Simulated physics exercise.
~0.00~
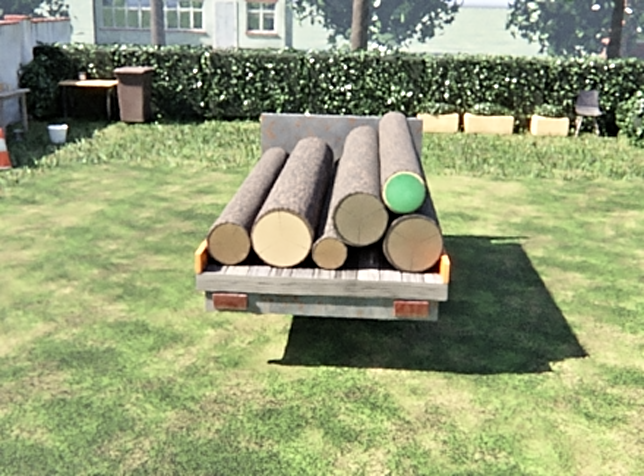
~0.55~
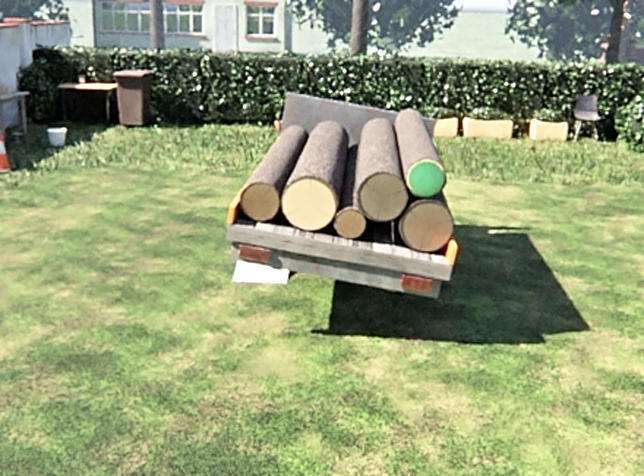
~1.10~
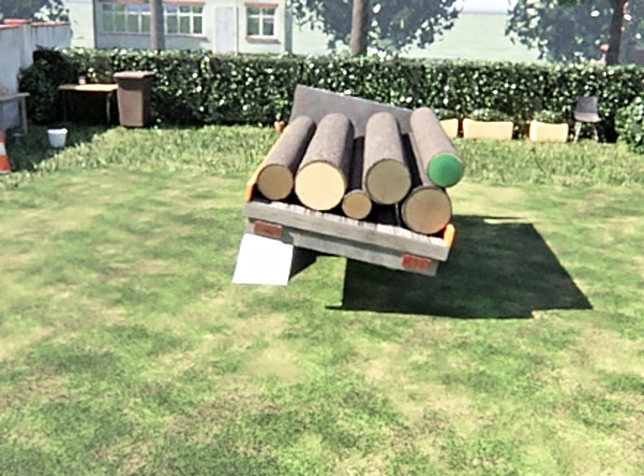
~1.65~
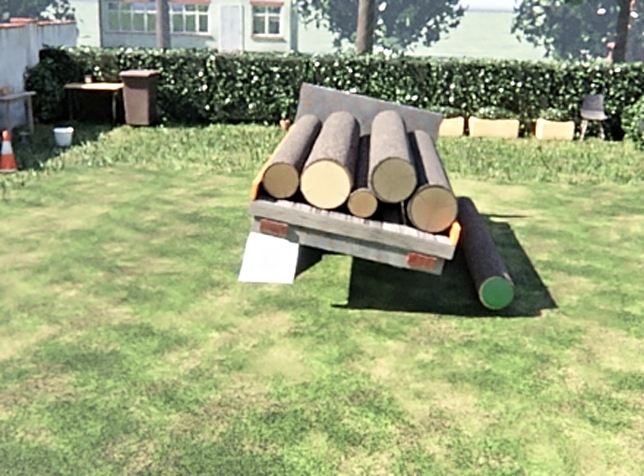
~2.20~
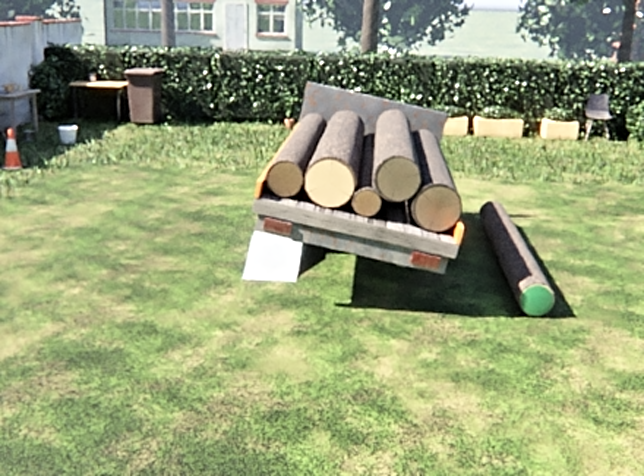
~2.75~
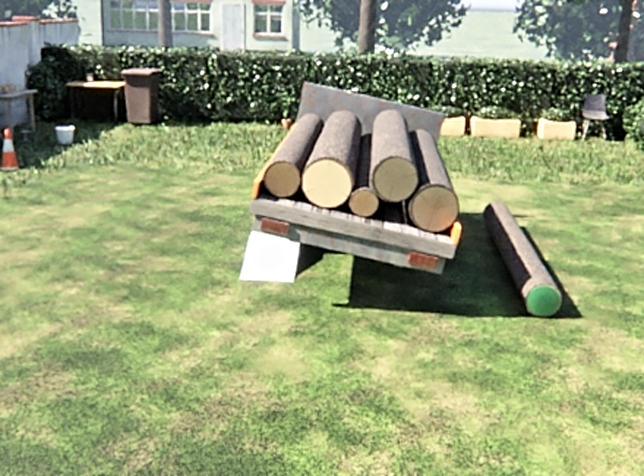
On a lawn in front of a hedge, a low trailer loaded with logs crept away and tilted to the right as its left side rose on a pale slab, and the green-ended log rolled off the right side and came to rest on the grass.
